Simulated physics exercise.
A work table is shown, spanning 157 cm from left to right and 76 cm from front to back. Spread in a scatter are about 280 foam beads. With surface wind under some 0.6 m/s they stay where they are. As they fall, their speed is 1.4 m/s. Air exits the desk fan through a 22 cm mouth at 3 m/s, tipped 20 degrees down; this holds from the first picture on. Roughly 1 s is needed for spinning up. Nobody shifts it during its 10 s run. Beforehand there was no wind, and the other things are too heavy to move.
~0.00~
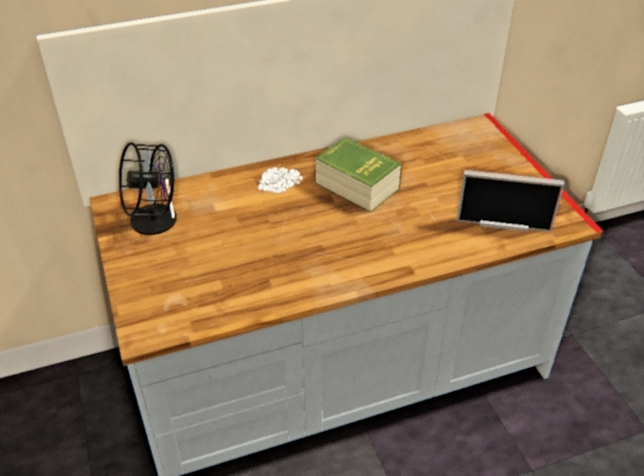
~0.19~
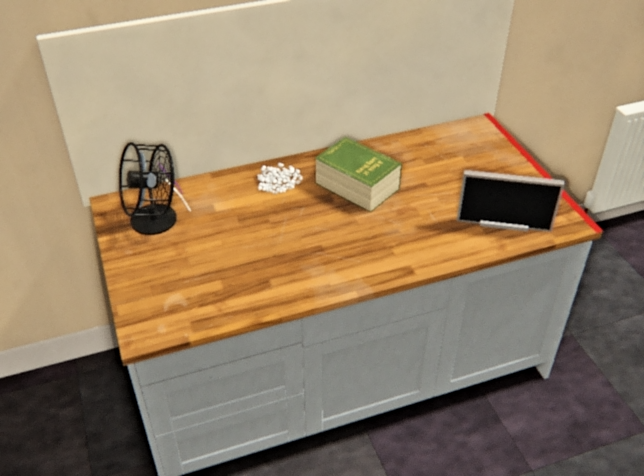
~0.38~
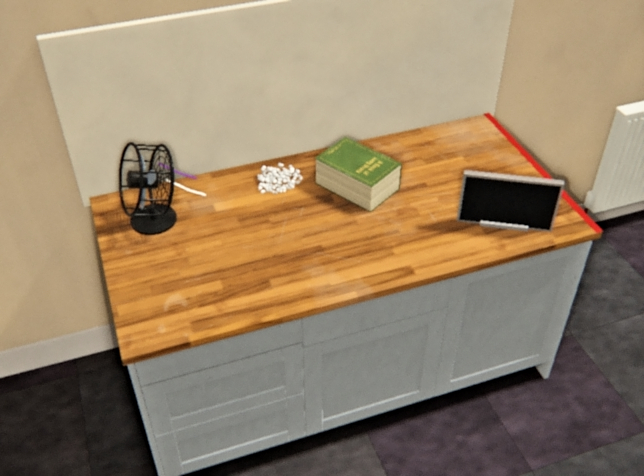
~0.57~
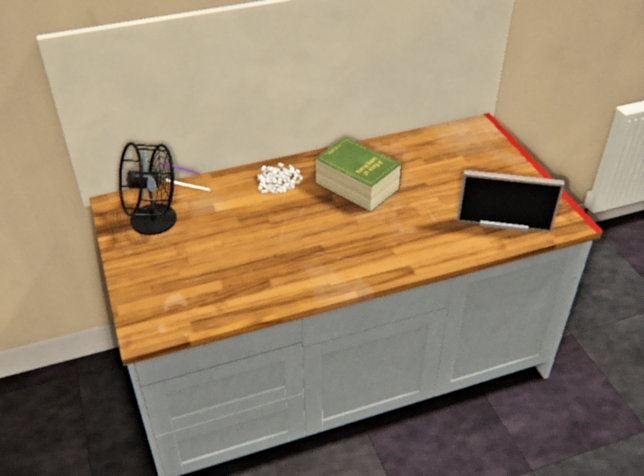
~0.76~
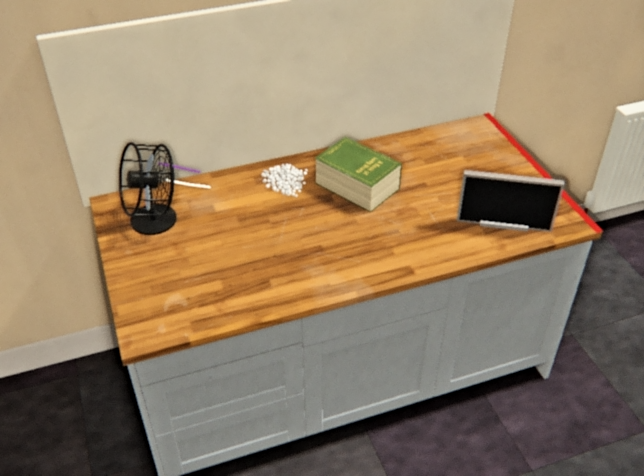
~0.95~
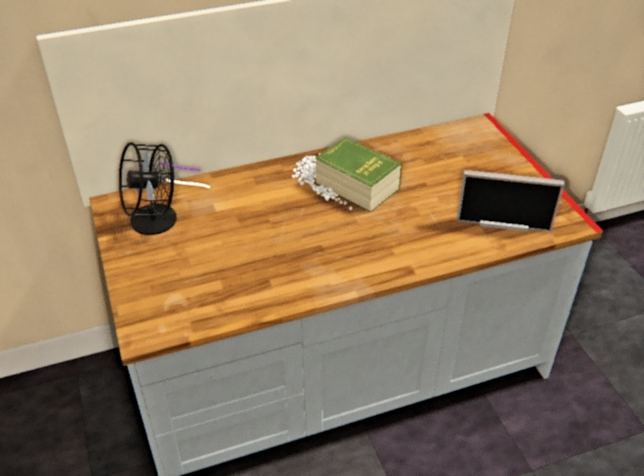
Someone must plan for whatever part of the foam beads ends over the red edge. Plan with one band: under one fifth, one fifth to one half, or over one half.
Band: Over one half.
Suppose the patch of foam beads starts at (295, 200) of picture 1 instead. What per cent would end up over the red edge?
Share at the end: Near 0 %.
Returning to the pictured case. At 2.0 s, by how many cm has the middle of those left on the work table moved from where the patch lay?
About 75 cm.
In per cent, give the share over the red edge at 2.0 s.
Roughly 40 per cent.
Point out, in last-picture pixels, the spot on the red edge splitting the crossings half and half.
Near (517, 142).
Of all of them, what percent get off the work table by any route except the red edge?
I would put it at around 25 per cent.
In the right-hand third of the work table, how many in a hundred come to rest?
It comes out near 0 in a hundred.
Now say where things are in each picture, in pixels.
The middle of the foam beads is near (277, 180), none has stirred yet and the mouth of the desk fan is at (146, 180), in the first frame.
The middle of the foam beads is near (278, 178), none has stirred yet and the red edge is centred on (540, 166), in the second frame.
The middle of the foam beads is near (278, 178), none has stirred yet, the top of a book is at (358, 161) and the top of a laptop is at (514, 177), in the third frame.
The middle of the foam beads is near (279, 177) and none has stirred yet, in the fourth frame.
The middle of the foam beads is near (283, 178), the farthest in sight from the desk fan is at (306, 171) and about 55 % have left their places, in the fifth frame.
The middle of the foam beads is near (313, 172), the farthest in sight from the desk fan is at (351, 209) and all have left their places, in the sixth frame.
After 2.0 s, 39 % are over the red edge; the middle of those still in play is near (486, 162); 59 % have settled or left.
After 3.2 s, 70 % are over the red edge; 82 % have settled or left.
After 5.5 s, 76 % are over the red edge; 100 % have settled or left.
After 10.0 s, at the end, 76 % are over the red edge.
